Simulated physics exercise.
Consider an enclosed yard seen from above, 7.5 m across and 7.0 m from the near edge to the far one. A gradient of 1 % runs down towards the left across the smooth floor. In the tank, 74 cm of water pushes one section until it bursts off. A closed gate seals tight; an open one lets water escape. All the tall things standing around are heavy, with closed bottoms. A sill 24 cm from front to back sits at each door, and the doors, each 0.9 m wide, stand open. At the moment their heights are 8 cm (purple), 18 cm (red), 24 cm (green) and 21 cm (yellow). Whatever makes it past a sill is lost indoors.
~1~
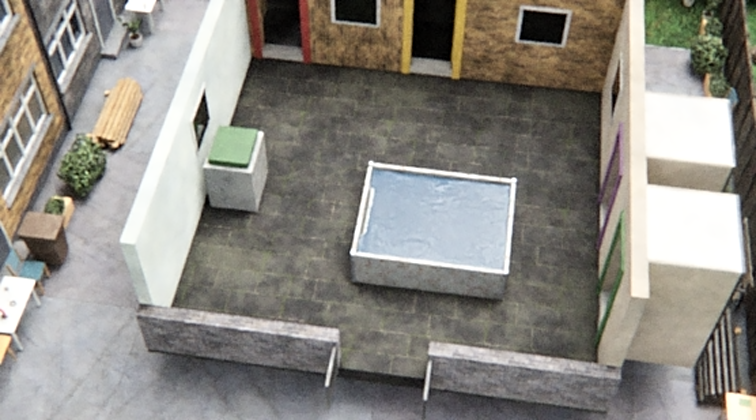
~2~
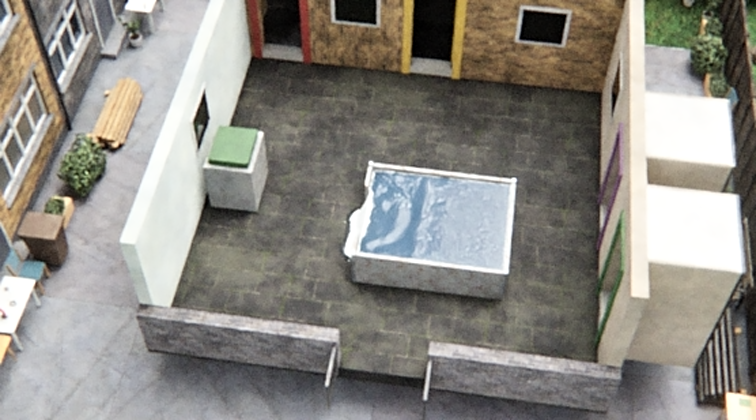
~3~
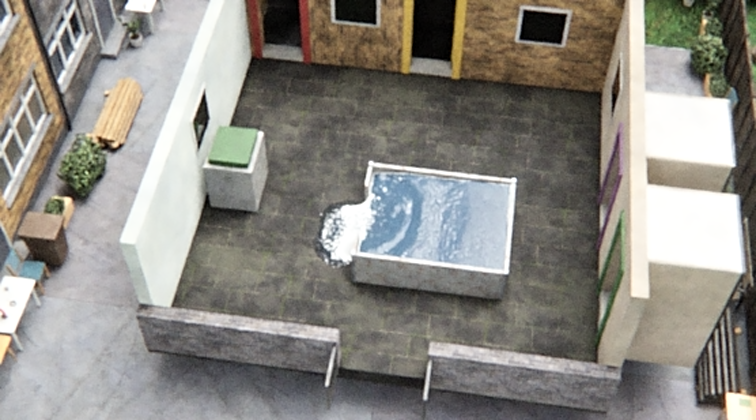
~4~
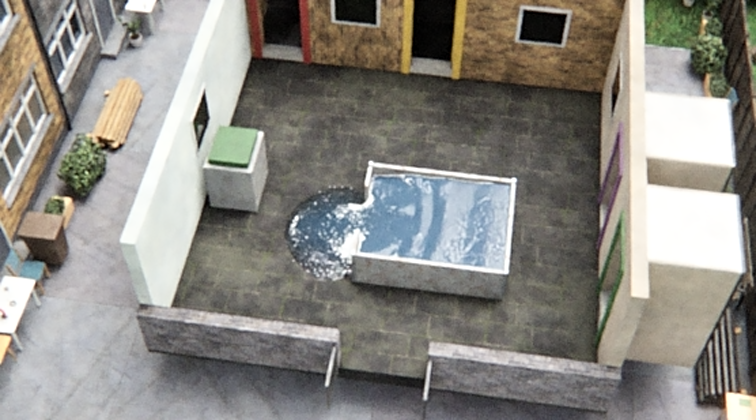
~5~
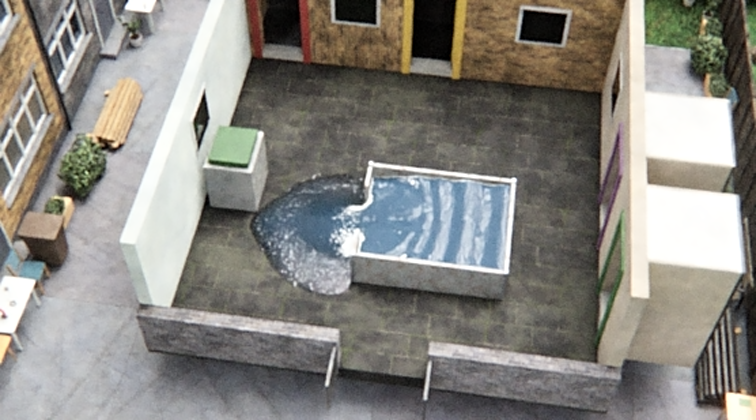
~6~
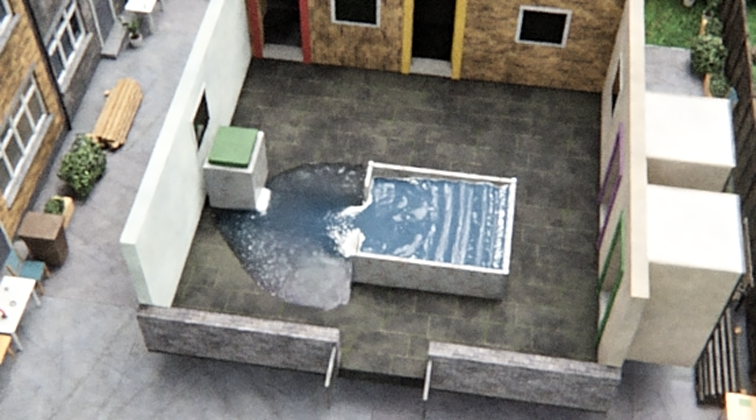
The video shows a rectangular tank of water in a walled, paved yard seen from above; water breaks out through a gap in its left side and spreads leftward across the dark floor, reaching the green-topped box.
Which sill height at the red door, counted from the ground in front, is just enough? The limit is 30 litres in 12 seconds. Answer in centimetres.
A height of roughly 18.5 cm is just enough.
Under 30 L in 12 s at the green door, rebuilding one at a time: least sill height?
Green: 8.0 cm.
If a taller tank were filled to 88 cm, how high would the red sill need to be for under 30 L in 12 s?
It would take a step of about 24 cm.
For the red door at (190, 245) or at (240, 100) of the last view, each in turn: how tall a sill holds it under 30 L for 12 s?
Minimums: About 30 cm and 11.5 cm.
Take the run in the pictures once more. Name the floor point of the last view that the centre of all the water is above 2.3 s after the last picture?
The balance point sits at roughly (341, 233).
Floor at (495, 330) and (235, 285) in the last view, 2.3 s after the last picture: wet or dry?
First untouched, then soaked.
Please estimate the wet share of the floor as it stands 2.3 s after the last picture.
Approximately 35 %.
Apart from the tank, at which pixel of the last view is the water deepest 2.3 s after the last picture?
Check close to (166, 323).
Then, 0.7 s after the last picture water covers 20 % of the floor, deepest (40 cm) near (350, 236); it has not reached the red door.
Then, 2.3 s after the last picture water covers 35 % of the floor, deepest (42 cm) near (166, 323); 26 cm at the red door, 3 litres in over its 18 cm sill.
Then, 11.3 s after the last picture water covers 100 % of the floor, deepest (12 cm) near (163, 332); 9 cm at the red door, 34 litres in over its 18 cm sill.
At the red door as built, the water peaked near 26 cm, 2.3 s after the last picture.
With a sill of 16 cm, 52 litres would have come in within the 12 s; with 21.5 cm, 14 litres. So under 30 litres takes about 18.5 cm.
